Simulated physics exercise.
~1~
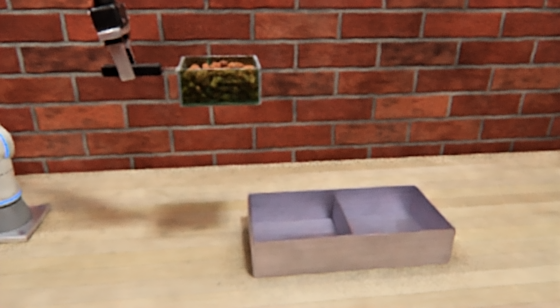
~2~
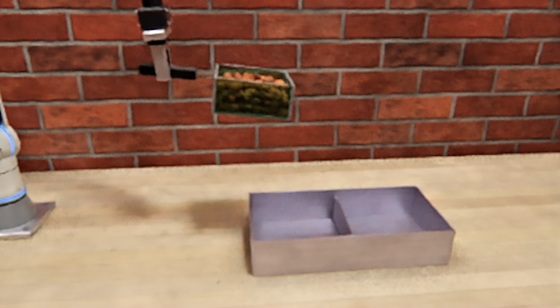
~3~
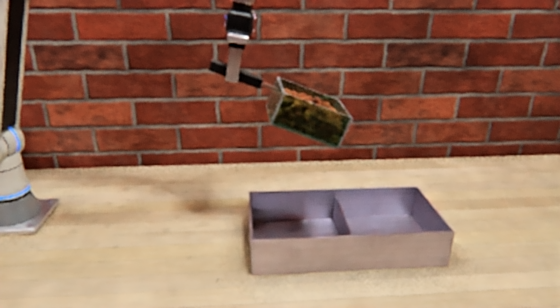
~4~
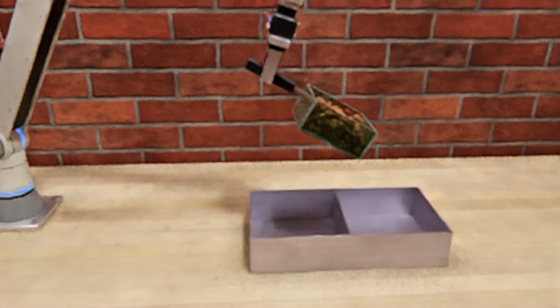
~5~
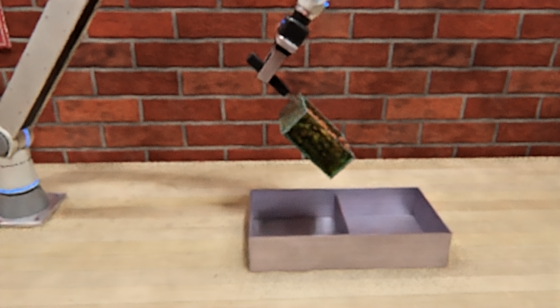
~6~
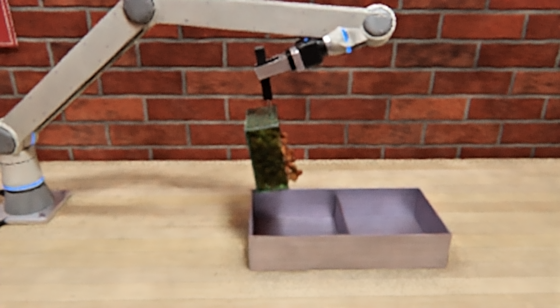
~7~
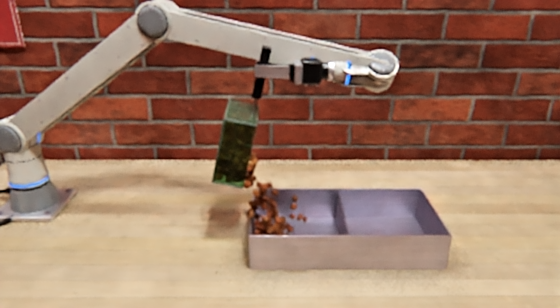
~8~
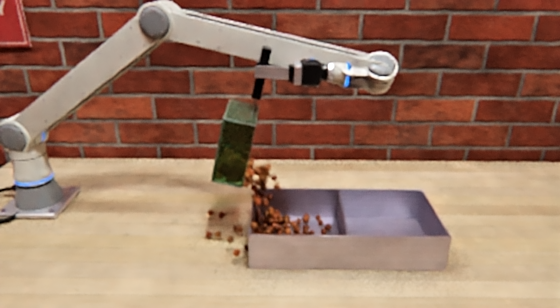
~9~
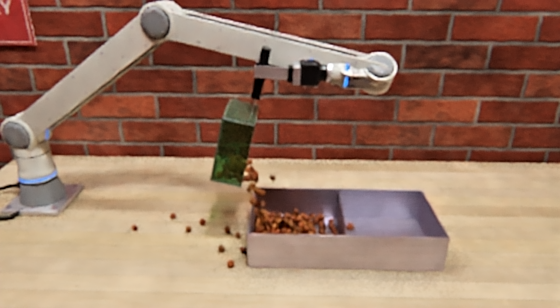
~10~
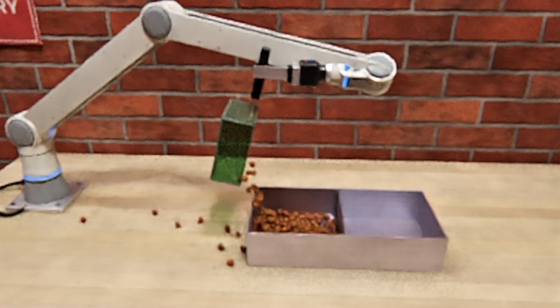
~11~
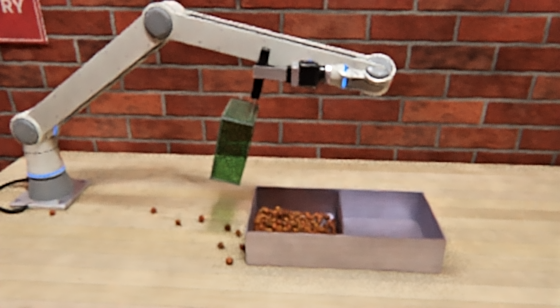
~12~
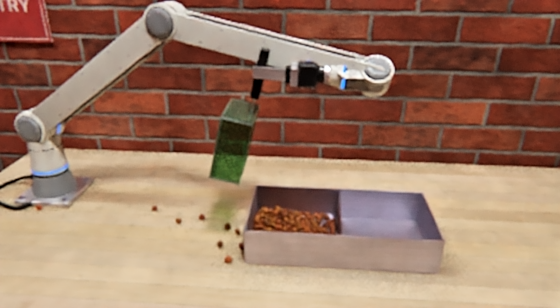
The clip shows a robot arm carrying a clear box of hazelnuts rightward toward a divided crate on a wooden table, then tipping it steeply and pouring. Most of the nuts settle heaped in the crate's left compartment, while a few lie scattered on the table.
